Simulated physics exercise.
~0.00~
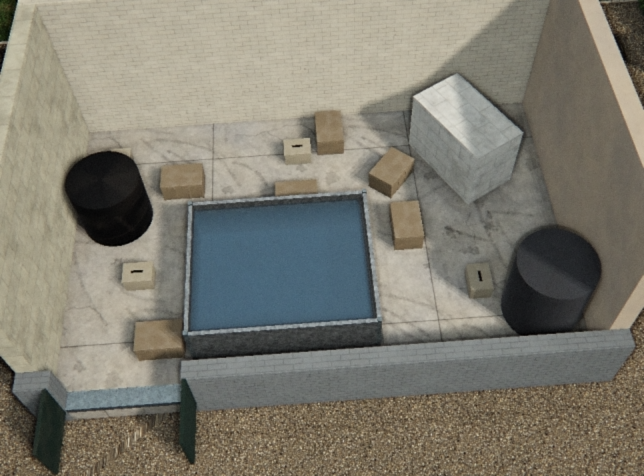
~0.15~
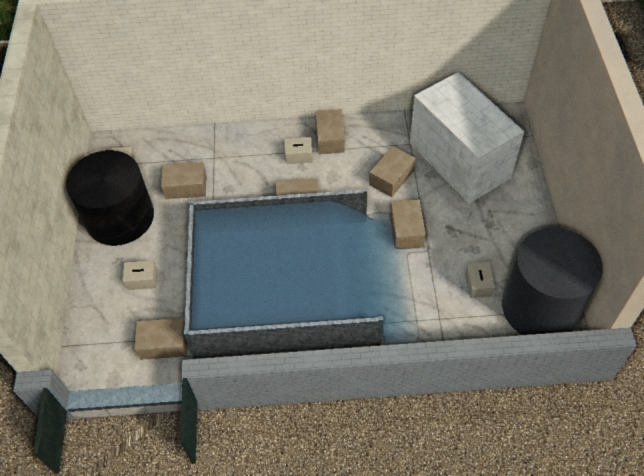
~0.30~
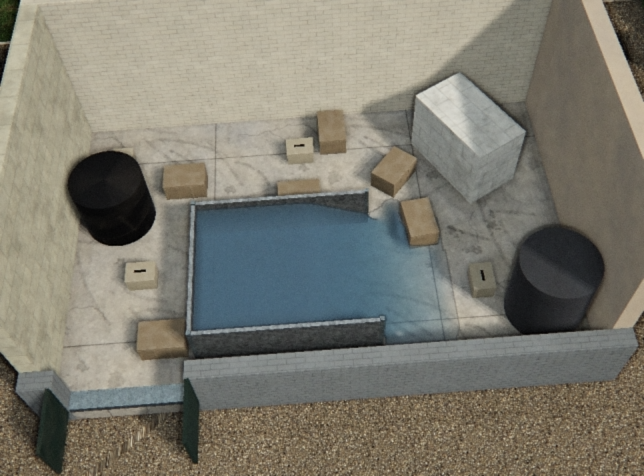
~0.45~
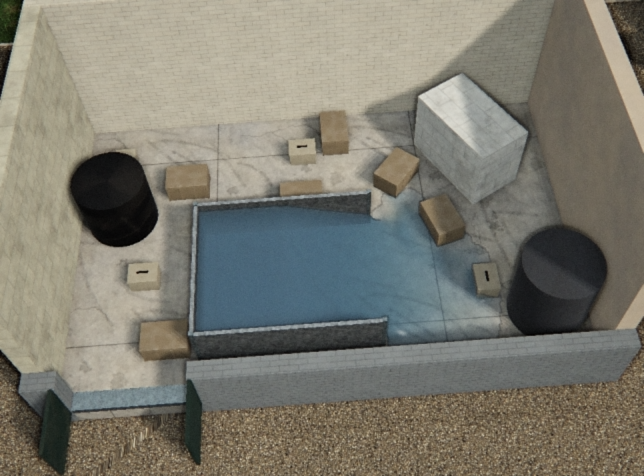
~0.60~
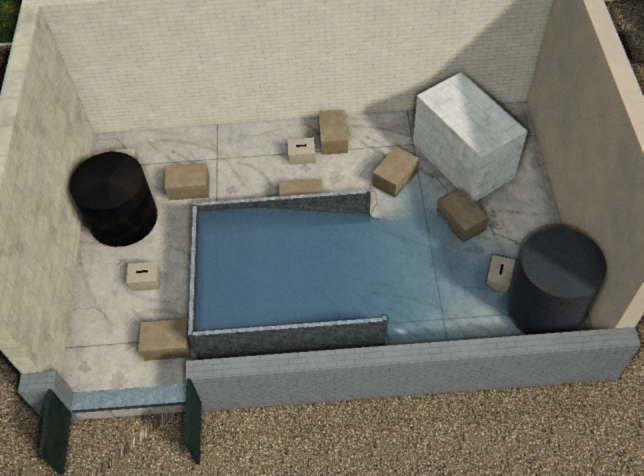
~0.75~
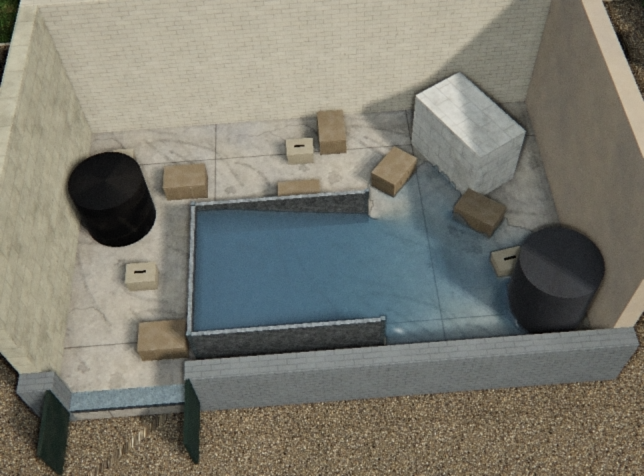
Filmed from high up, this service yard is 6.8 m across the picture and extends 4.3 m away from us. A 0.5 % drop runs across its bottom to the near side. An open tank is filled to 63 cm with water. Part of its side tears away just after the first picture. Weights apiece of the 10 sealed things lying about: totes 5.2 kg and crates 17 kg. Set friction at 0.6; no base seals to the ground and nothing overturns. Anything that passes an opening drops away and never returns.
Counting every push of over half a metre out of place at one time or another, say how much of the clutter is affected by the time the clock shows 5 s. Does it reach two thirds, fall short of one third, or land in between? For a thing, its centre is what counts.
A person watching would say a good number, a third to two thirds.
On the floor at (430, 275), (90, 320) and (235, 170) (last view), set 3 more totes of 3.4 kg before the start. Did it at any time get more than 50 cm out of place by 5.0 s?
Going through them in turn, I'd say beyond, not that far and not that far.
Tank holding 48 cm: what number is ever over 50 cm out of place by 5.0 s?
You'd get 4 in that case.
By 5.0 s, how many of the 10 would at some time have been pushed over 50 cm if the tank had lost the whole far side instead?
Then the count would be 10.
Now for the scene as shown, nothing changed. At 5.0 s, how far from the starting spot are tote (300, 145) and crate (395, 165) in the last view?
The first ends 140 centimetres from its start and the second 200 centimetres.
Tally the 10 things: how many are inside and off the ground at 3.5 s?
Of them, 2.
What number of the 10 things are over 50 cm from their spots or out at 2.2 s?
It comes to 2.
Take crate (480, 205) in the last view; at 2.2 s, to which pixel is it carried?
My estimate: Around (532, 164).
After 1.1 s 2 of 10 are over 50 cm from their spots; 1 afloat.
After 2.2 s 2 of 10 are over 50 cm from their spots; 2 afloat.
After 3.5 s 2 of 10 are over 50 cm from their spots; 2 afloat.
After 5.0 s 6 of 10 are over 50 cm from their spots, and 6 have been at some point; 4 afloat.
